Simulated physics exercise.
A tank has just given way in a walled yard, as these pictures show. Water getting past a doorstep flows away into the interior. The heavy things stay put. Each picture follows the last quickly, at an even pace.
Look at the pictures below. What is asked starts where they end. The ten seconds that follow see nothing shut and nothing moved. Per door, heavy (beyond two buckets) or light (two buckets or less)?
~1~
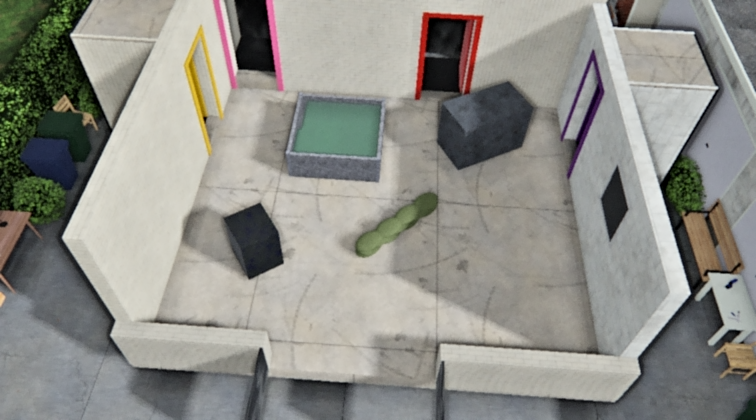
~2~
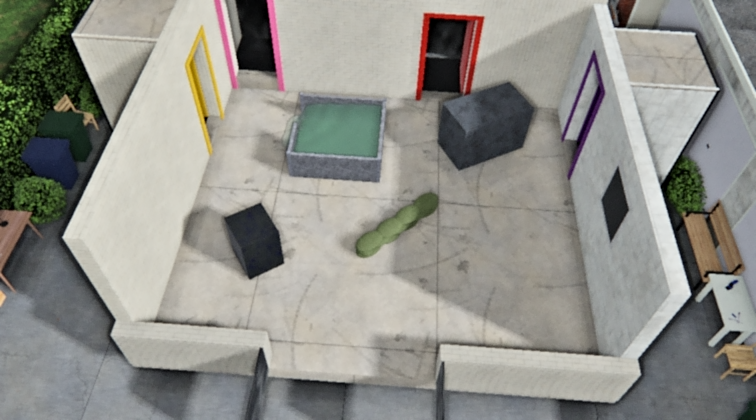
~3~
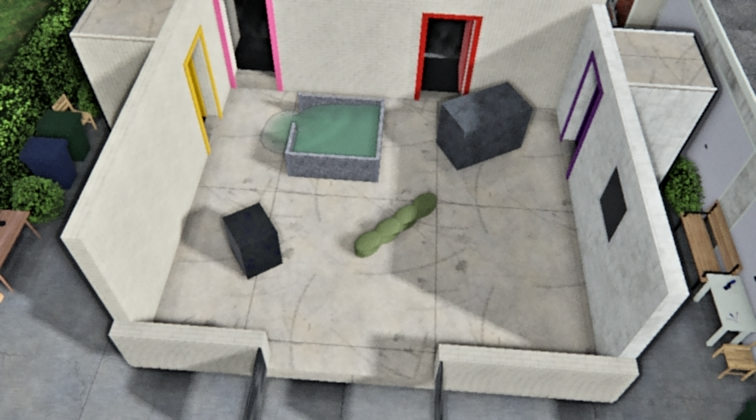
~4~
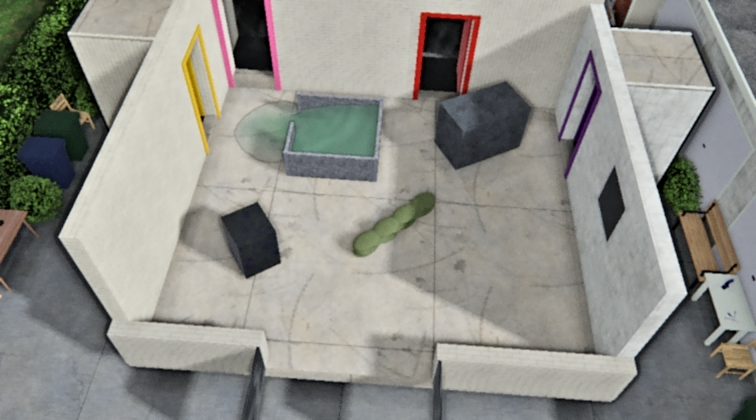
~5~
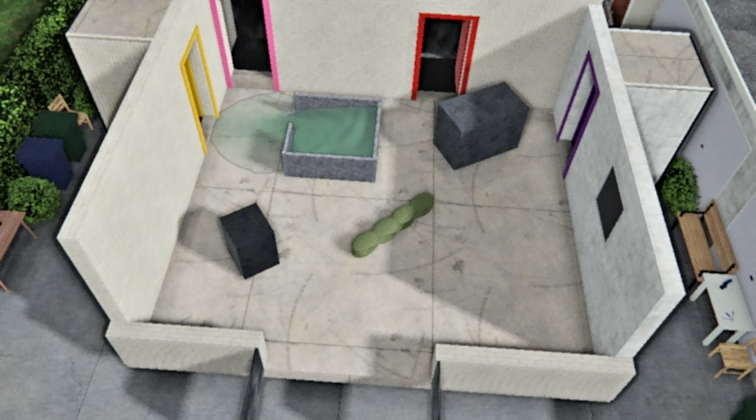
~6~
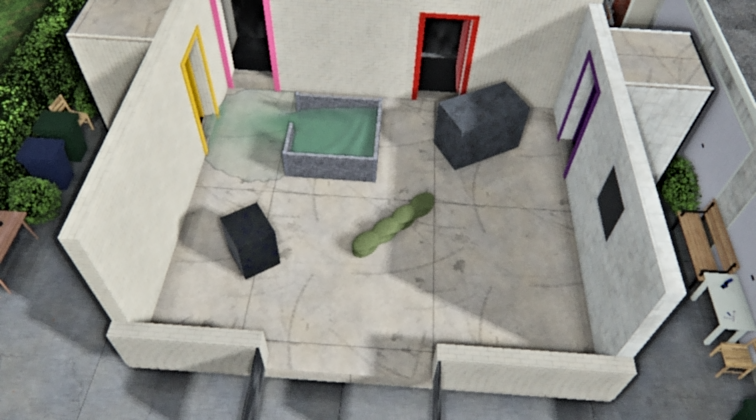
My prediction: I expect the red door to stay within two buckets, I expect the purple door to stay within two buckets, I expect the yellow door to go over the limit, I expect the pink door to stay within two buckets.
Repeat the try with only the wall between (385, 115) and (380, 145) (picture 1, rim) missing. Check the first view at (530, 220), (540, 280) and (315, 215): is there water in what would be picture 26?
So: Wetted, then wetted, then spared.
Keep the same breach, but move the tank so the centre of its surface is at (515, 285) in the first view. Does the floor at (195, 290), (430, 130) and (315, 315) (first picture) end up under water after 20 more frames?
Points in turn: Inundated; not reached; inundated.
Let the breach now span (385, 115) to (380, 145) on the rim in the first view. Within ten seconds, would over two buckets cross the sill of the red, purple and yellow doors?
Briefly, the red one crosses the line, the purple one remains below the line, and the yellow one remains below the line.
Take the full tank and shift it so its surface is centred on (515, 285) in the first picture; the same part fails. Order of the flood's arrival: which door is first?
My answer: The purple one.
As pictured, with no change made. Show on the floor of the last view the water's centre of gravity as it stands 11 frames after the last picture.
The balance point is around (294, 140).
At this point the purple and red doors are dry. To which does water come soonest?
Call: The red door.
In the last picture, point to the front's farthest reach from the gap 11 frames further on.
The wet point farthest out is around (170, 266).
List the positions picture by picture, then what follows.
In the first frame, the open tank at (338, 128) is whole and still.
In the second frame, the front is at a hidden place, out from the gap at (302, 126).
In the third frame, the front is at (265, 141), out from the gap at (300, 126).
In the fourth frame, water pours out at (299, 126) and has run to (239, 132).
In the fifth frame, the front is at (218, 117), out from the gap at (297, 126).
In the sixth frame, water pours out at (298, 126) and has run to (225, 99).
A moment on, water covers 10 % of the floor; the red door not reached, the purple door not reached, the yellow door over two buckets in, the pink door wet at the sill, nothing in.
Next, water covers 15 % of the floor; the red door not reached, the purple door not reached, the yellow door far over two buckets in, the pink door under two buckets in.
Then, water covers 25 % of the floor; the red door not reached, the purple door not reached, the yellow door far over two buckets in, the pink door under two buckets in.
Later, water covers 45 % of the floor; the red door wet at the sill, nothing in, the purple door not reached, the yellow door far over two buckets in, the pink door under two buckets in.
In the end, water covers 75 % of the floor; the red door wet at the sill, nothing in, the purple door wet at the sill, nothing in, the yellow door far over two buckets in, the pink door under two buckets in.
